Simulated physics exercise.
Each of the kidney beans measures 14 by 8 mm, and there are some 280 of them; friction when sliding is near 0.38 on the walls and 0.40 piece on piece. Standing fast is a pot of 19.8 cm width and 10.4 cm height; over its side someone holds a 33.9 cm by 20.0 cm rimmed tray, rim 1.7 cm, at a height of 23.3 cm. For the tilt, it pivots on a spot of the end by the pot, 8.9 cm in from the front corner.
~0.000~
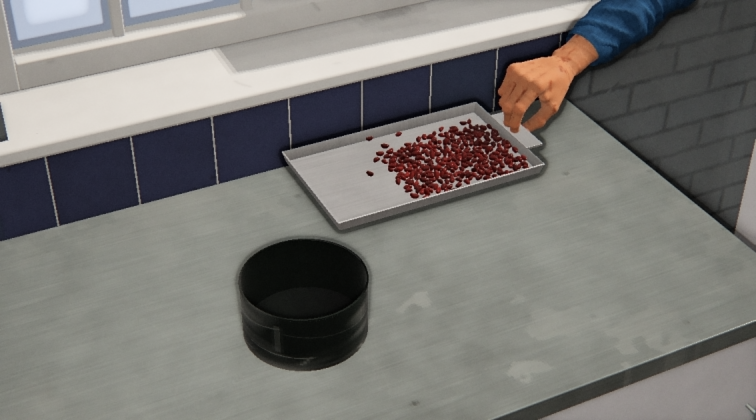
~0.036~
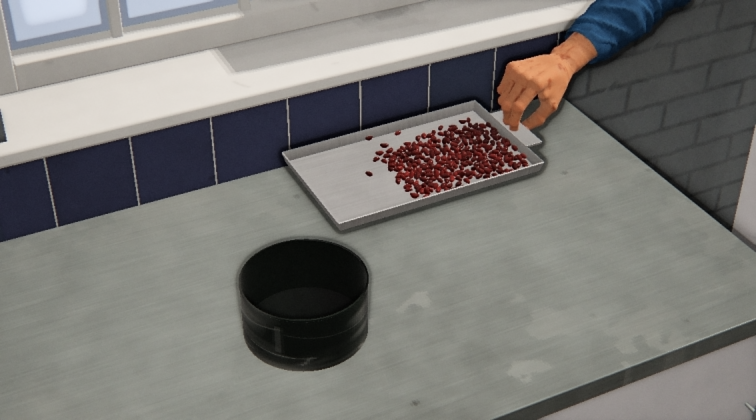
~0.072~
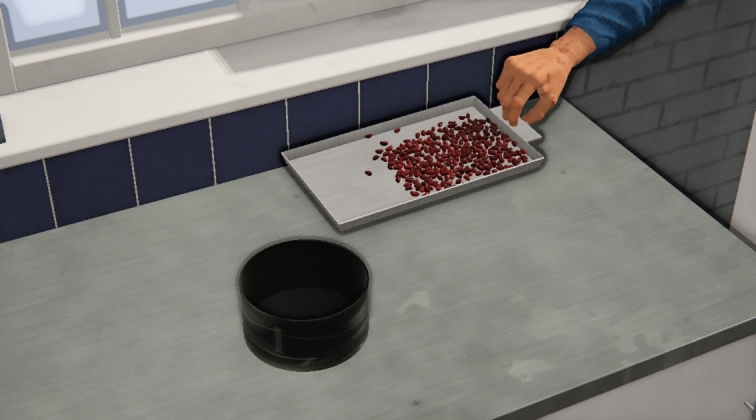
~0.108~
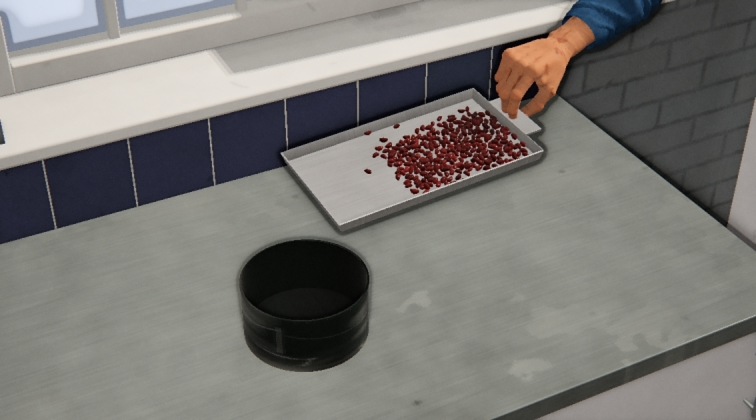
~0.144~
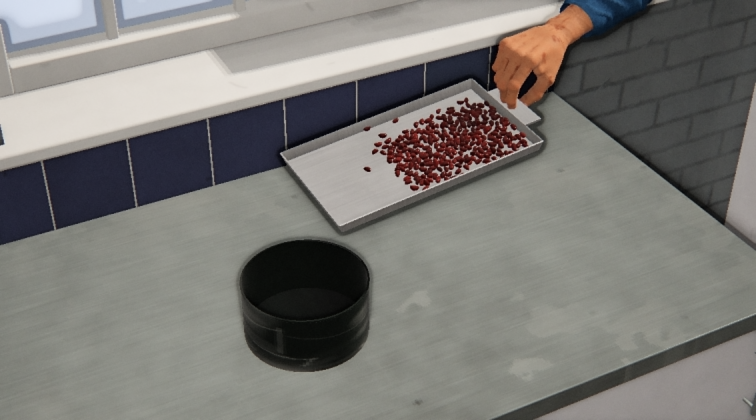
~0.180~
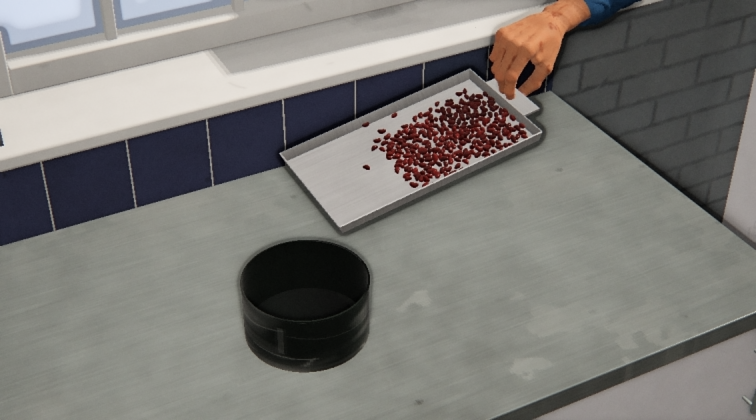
A shallow metal tray scattered with dark red beans rests on a grey countertop behind a black pot, a hand in a blue sleeve gripping its right end. At first it barely moves, then the hand gradually raises that end, slanting the tray slightly down toward the left while the beans stay bunched together.
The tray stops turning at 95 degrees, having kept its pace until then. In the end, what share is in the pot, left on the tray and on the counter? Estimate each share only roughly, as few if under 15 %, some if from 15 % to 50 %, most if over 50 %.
Roughly: Pot most, tray few, counter some.
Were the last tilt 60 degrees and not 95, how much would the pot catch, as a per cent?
45 %.
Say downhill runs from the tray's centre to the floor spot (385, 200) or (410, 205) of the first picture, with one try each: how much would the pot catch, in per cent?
Roughly 65 % for the first direction, roughly 50 % for the second.
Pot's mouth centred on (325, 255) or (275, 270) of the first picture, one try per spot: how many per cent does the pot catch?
Spot one: Some 15 per cent; spot two: Some 60 per cent.
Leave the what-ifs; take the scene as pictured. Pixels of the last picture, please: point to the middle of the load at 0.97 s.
The middle of the load should be at about (272, 315) by then.
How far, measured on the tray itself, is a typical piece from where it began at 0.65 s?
12 cm.
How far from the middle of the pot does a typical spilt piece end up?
I'd say around 28 centimetres.
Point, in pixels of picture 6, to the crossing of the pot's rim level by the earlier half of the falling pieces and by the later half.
At roughly (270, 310) first, later on at (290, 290).
Then, at 0.65 s, tilt 51 degrees; the tray holds 100 %, the pot 0 %.
Then, at 0.97 s, tilt 78 degrees; the tray holds 15 %, the pot 35 %.
After 1.38 s, tilt 95 degrees; the tray holds 0 %, the pot 60 %.
At rest (2.6 s), pot 60 %, tray 0 %, counter 40 %.
